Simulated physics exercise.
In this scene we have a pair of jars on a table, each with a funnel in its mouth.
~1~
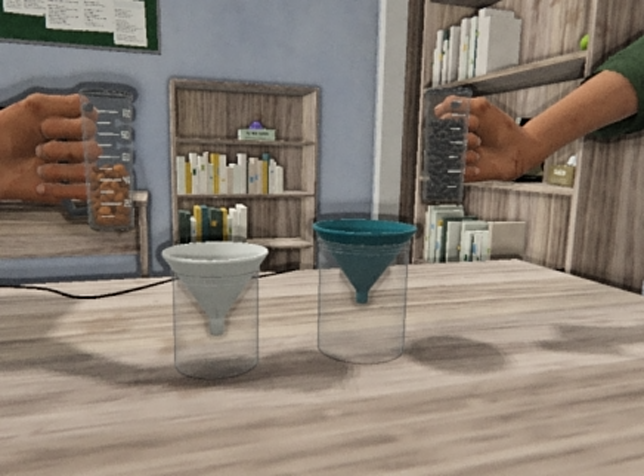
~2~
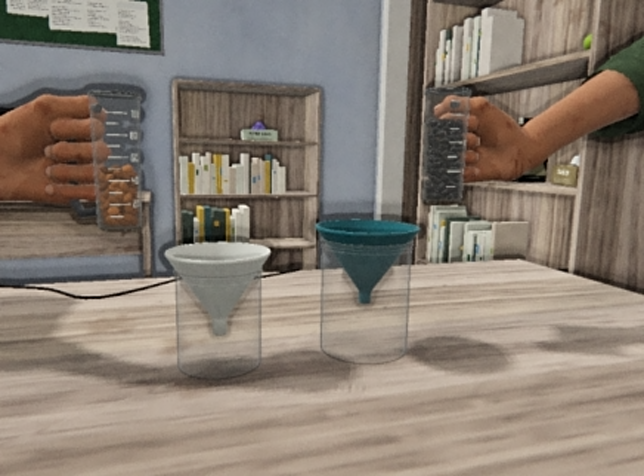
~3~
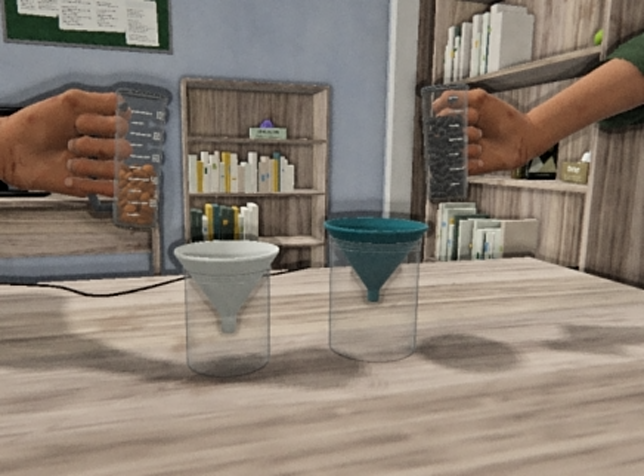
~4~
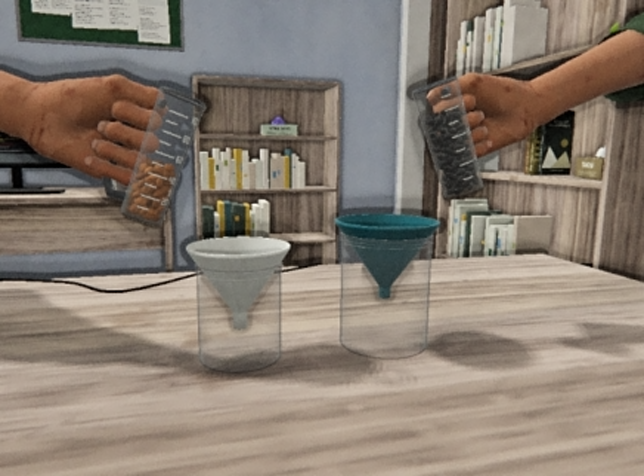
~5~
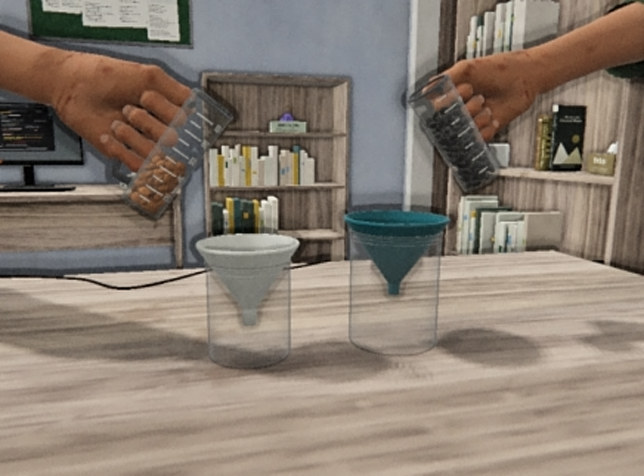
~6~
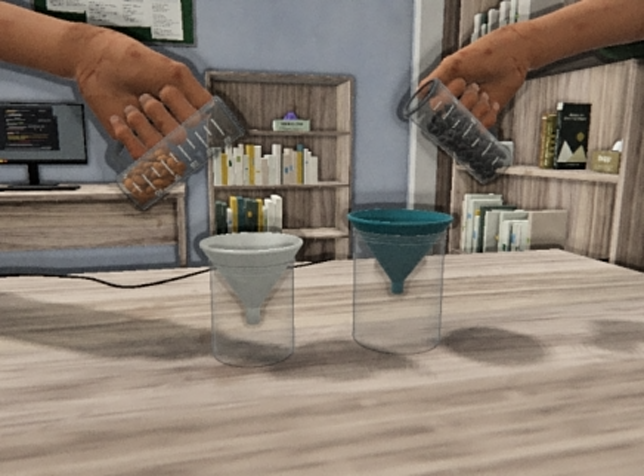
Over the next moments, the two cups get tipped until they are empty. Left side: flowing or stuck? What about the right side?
Result: Left: Ends up stuck; right: Ends up stuck.
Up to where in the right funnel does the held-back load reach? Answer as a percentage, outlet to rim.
About 90 per cent.
Then, 0.22 s later than the last frame, left, every one still in the cup; right, every one still in the cup.
Then, 0.49 s later than the last frame, left, every one still in the cup; right, every one still in the cup.
Then, 0.78 s later than the last frame, left, almost all still in the cup, just a few in or over the funnel; right, almost all still in the cup, about a tenth in or over the funnel.
When it is over, left, almost all stuck in the funnel, just a few down in the jar; right, every one stuck in the funnel, not one down in the jar.
